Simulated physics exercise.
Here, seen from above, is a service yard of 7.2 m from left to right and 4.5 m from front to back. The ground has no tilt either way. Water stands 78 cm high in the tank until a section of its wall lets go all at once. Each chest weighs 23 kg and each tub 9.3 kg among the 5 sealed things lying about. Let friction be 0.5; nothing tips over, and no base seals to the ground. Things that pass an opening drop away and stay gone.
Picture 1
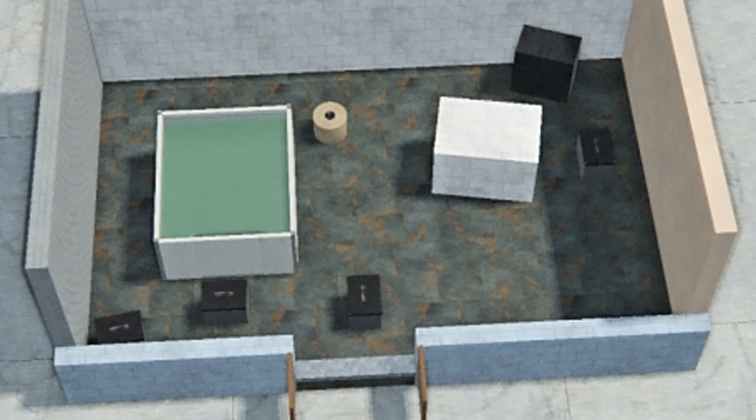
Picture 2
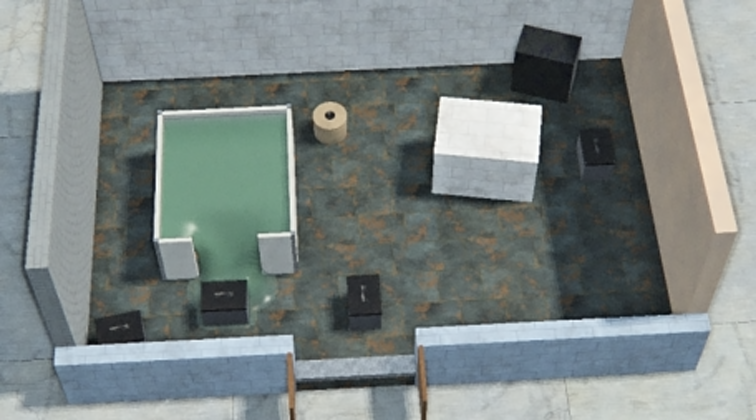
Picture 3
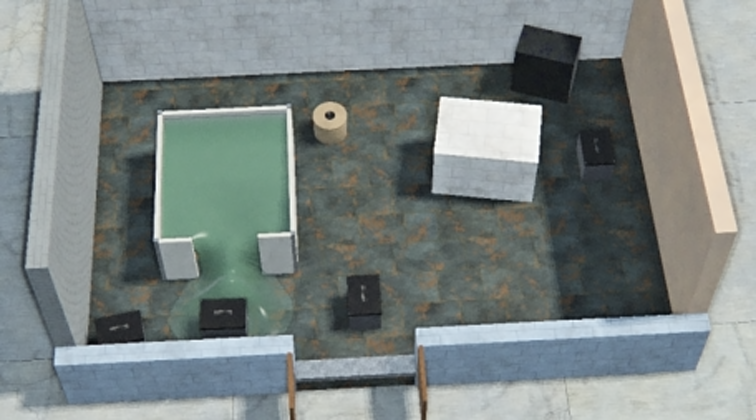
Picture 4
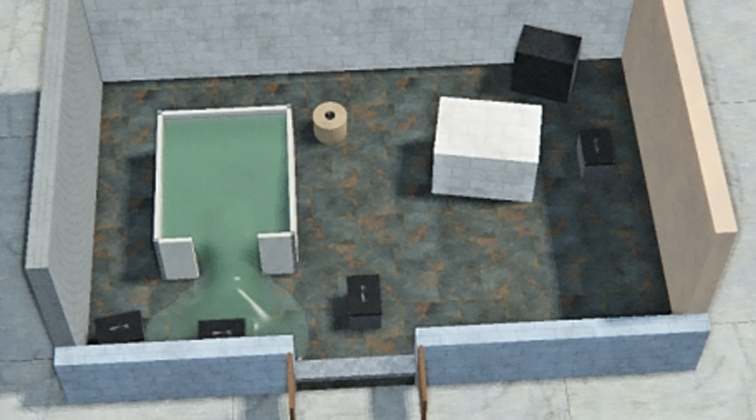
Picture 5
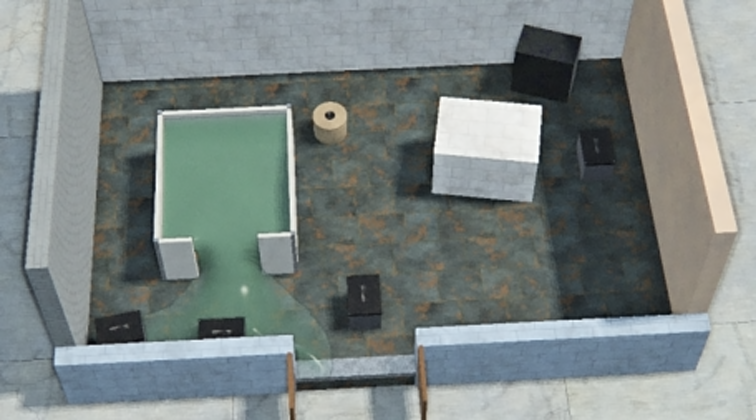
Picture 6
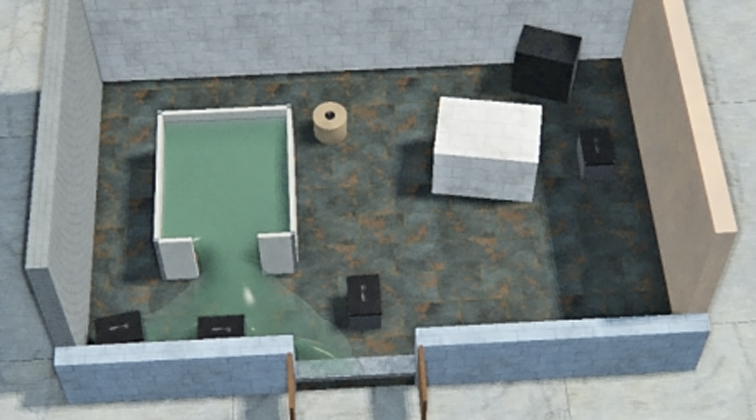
Green water poured out through a gap in the front of a white-walled tank and spread over the yard floor, pushing the nearest black chest forward to the front wall while the other objects stayed put.
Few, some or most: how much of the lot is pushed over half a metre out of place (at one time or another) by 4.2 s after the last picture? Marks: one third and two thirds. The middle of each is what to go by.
That comes to between one and two thirds.
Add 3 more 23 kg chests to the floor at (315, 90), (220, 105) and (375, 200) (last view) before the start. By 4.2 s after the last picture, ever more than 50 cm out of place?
In that order: Short of it, past it, less.
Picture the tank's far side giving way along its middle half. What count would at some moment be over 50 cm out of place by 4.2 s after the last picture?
In that case the number is 2.
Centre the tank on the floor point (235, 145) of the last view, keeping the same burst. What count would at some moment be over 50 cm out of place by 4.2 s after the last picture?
Result: 3.
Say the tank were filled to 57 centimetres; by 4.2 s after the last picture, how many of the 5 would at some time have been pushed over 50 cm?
Then the count would be 3.
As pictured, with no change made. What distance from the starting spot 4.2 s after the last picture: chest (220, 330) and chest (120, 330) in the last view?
Distances: 350 cm; 350 cm.
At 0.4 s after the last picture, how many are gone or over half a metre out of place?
My count gives 1.
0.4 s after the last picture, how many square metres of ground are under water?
Roughly 7.0 m2.
Then, 0.4 s after the last picture 1 of 5 are over 50 cm from their spots; 1 afloat.
Then, 1.5 s after the last picture 3 of 5 are over 50 cm from their spots; 1 afloat.
Then, 2.8 s after the last picture 3 of 5 are over 50 cm from their spots; 2 afloat.
Then, 4.2 s after the last picture 3 of 5 are over 50 cm from their spots, and 3 have been at some point; 1 afloat.
